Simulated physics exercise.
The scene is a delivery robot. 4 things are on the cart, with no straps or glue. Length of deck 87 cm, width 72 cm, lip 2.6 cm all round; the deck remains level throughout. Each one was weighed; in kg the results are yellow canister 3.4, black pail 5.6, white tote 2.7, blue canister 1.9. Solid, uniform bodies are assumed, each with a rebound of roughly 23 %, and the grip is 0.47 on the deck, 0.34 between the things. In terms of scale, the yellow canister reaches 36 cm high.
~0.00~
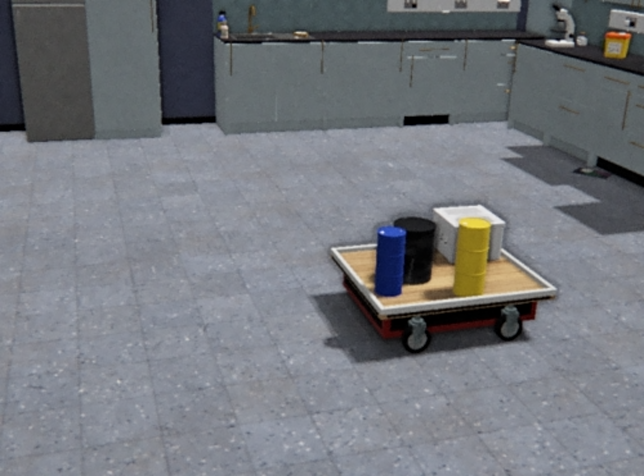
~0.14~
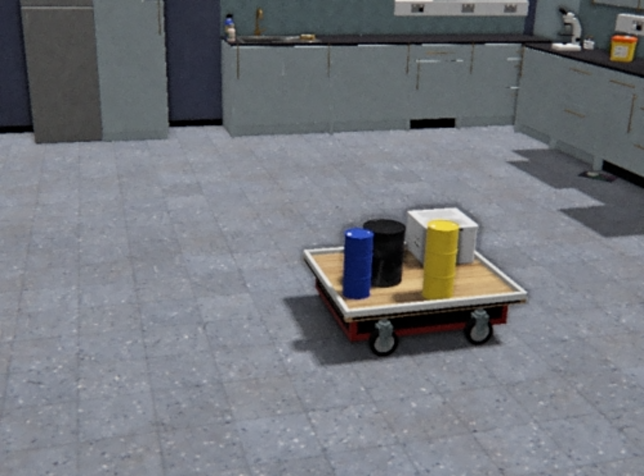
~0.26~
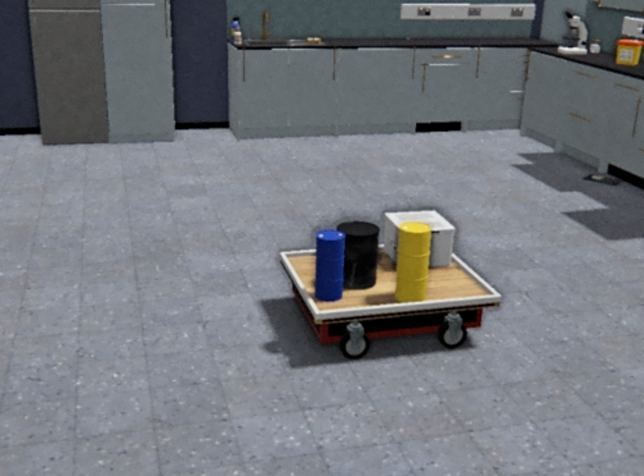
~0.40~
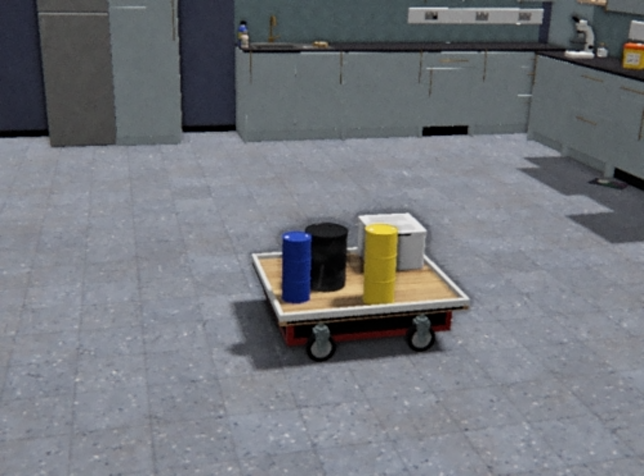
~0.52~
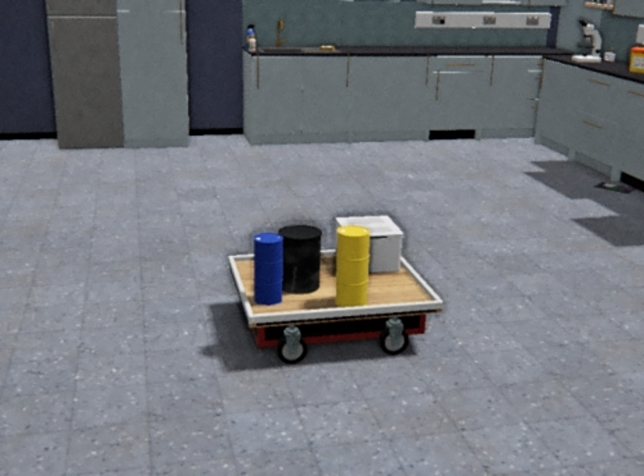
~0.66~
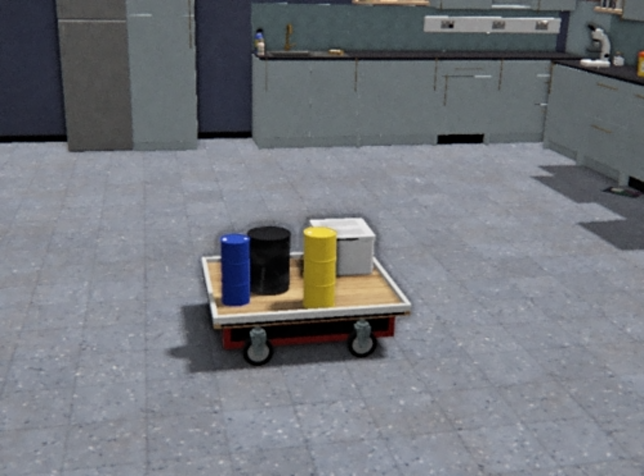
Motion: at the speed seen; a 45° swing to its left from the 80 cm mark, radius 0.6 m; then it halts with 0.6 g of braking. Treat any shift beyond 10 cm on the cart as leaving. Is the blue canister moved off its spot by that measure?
Yes.
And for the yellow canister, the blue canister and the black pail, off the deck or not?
Well, the yellow canister does not come off, the blue canister does come off, and the black pail does not come off.
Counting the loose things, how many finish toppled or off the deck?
My answer is 1.
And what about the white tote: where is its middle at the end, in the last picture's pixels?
My guess is roughly (145, 290).
After 1.26 s, cart 139 cm along, turned 40°; blue canister 21° off upright near (130, 319).
After 1.76 s, cart 167 cm along, turned 45°, stopped; blue canister now off the deck; yellow canister 16° off upright; black pail moved 3 cm.
In the end (3.7 s), off the deck, blue canister; the other 3 under 10 cm from the start.
